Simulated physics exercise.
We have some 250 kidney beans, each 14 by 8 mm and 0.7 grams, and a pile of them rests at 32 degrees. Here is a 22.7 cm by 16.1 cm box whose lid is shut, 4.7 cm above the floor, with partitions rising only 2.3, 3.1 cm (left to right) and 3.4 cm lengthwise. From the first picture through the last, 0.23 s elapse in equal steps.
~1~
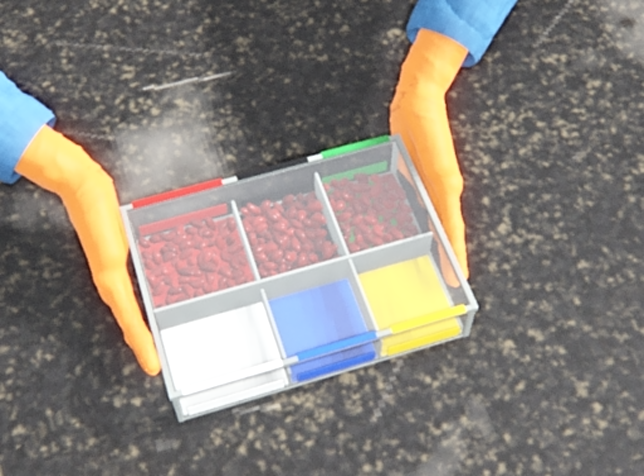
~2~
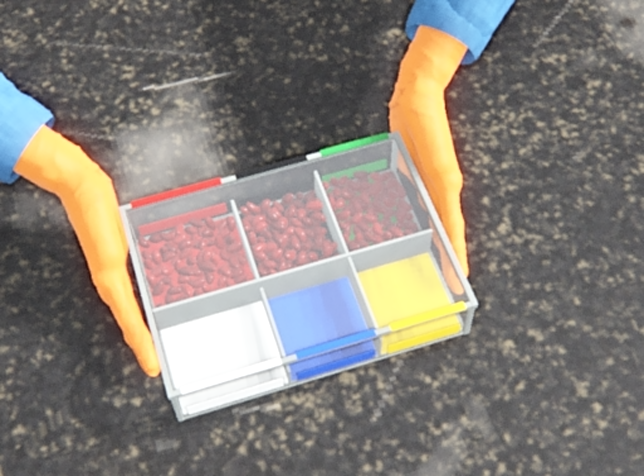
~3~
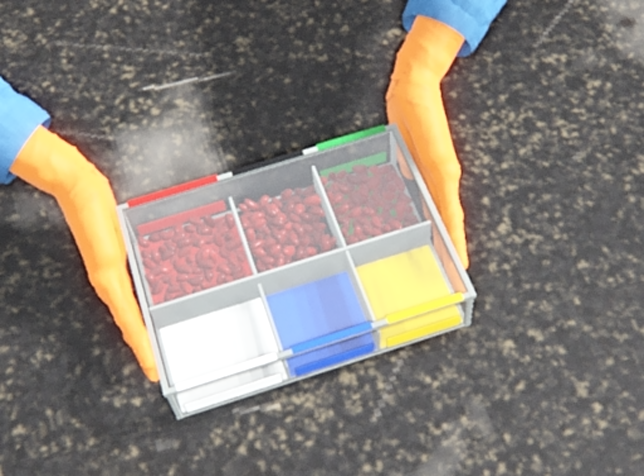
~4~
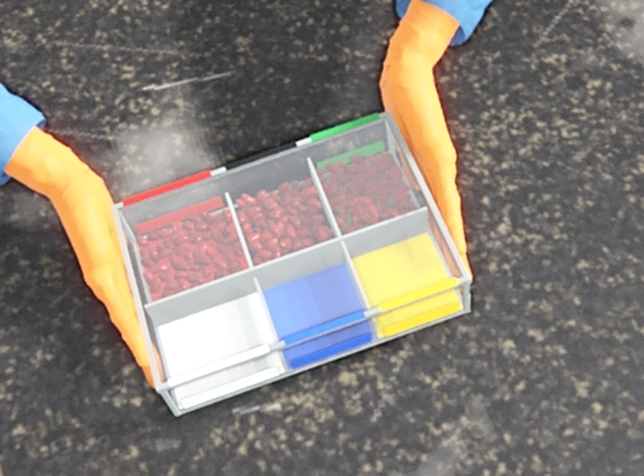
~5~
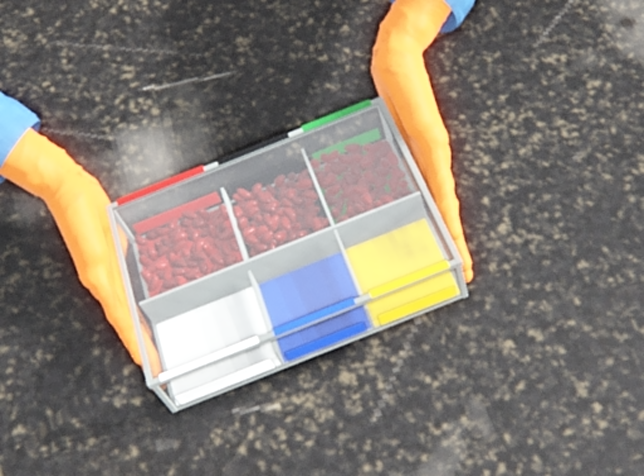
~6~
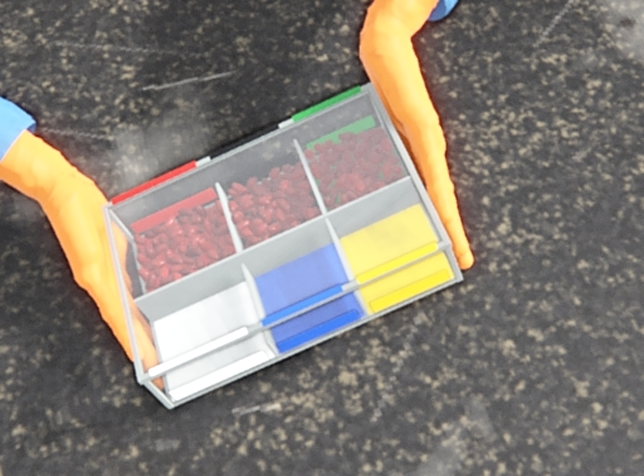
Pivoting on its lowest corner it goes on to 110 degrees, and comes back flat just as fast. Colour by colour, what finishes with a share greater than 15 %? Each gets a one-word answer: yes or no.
My answers are red yes, blue no, green yes, yellow no, white no, black no.
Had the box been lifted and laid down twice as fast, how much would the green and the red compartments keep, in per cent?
Outcome, in per cent - green: 25; red: 65.
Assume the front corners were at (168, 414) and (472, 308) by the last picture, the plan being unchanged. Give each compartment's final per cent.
Each compartment ends with this per cent: Red 35, blue 0, green 20, yellow 5, white 30 and black 10.
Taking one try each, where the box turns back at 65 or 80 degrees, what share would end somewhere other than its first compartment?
Roughly 15 percent, then roughly 25 percent.
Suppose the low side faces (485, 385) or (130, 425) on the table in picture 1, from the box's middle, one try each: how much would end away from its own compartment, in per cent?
Near 35 and 50 per cent, in that order.
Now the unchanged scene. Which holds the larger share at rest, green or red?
The red one has more.
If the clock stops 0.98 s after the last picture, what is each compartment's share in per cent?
Red 55, blue 0, green 30, yellow 0, white 0, black 15.
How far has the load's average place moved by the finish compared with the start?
Displacement: Near 4.5 cm.
Then, 0.98 s after the last picture, tilt 110 degrees; red 55 %, green 30 %, black 15 %.
Then, 1.64 s after the last picture, tilt 49 degrees; red 65 %, green 25 %, black 10 %.
Then, 2.33 s after the last picture, tilt 0 degrees; red 65 %, green 25 %, black 10 %.
In the end, red 65 %, blue 0 %, green 25 %, yellow 0 %, white 0 %, black 10 %.
